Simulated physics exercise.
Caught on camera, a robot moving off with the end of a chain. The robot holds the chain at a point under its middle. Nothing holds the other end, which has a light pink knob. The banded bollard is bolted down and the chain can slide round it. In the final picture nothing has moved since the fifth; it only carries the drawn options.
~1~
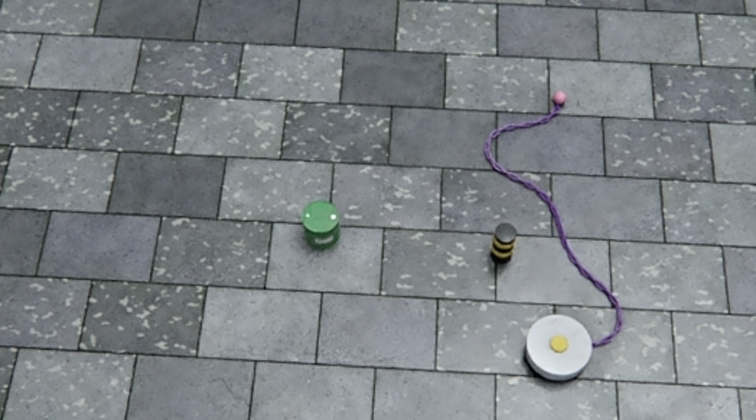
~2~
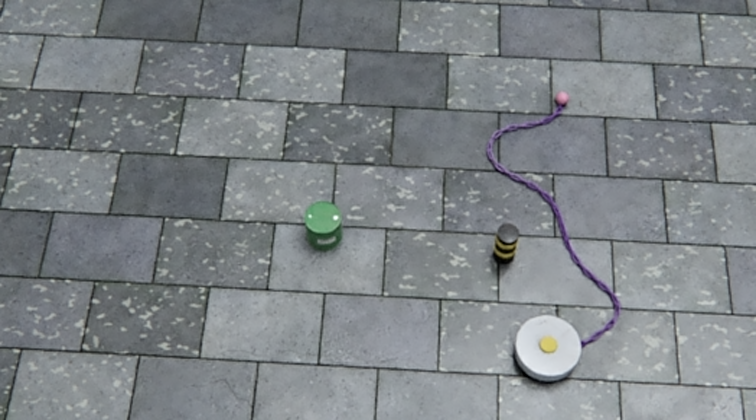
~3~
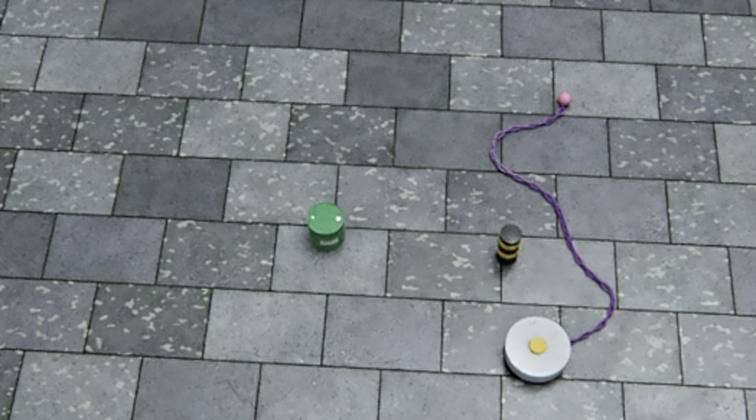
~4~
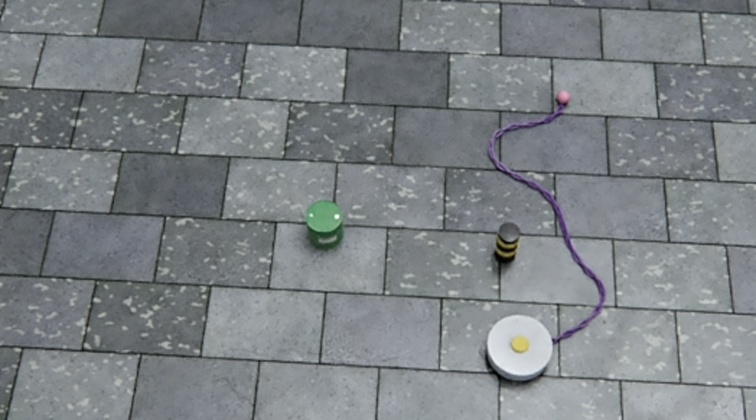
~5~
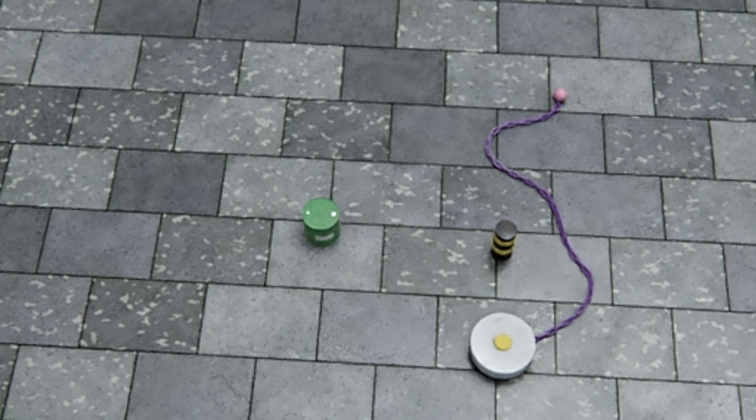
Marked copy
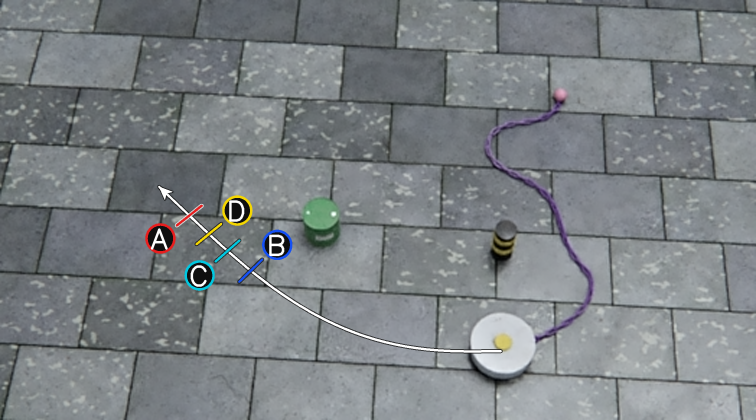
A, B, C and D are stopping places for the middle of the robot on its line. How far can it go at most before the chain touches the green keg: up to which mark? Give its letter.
It should halt at D.
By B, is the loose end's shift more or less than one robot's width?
Less.
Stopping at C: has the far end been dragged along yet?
Yes.
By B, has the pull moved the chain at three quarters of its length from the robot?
Yes.
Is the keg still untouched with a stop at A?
No.
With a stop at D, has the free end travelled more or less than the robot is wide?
More.
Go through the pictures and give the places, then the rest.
Green keg (321, 226); bollard (503, 244); robot (558, 348), in the first frame.
Robot (547, 349); bollard (506, 244), in the second frame.
Robot (537, 350); green keg (326, 227), in the third frame.
Robot (519, 349); free end (564, 97), in the fourth frame.
Robot (502, 347); bollard (504, 241); free end (561, 95); green keg (322, 223), in the fifth frame.
On the marked copy, A at (189, 215); B at (251, 271); C at (228, 251); D at (209, 234); the route from (501, 351) via (300, 306) to (159, 187).
Following D. Soon after the start, robot (383, 337), middle of the chain (535, 216), free end (561, 95).
Later, robot (279, 288), middle of the chain (500, 264), free end (556, 103).
In the end, robot (208, 229), middle of the chain (426, 262), free end (533, 154); only the bollard has been touched, if anything.
As for the rest, A brings the chain against the keg; B is safe but short; C is safe but short.
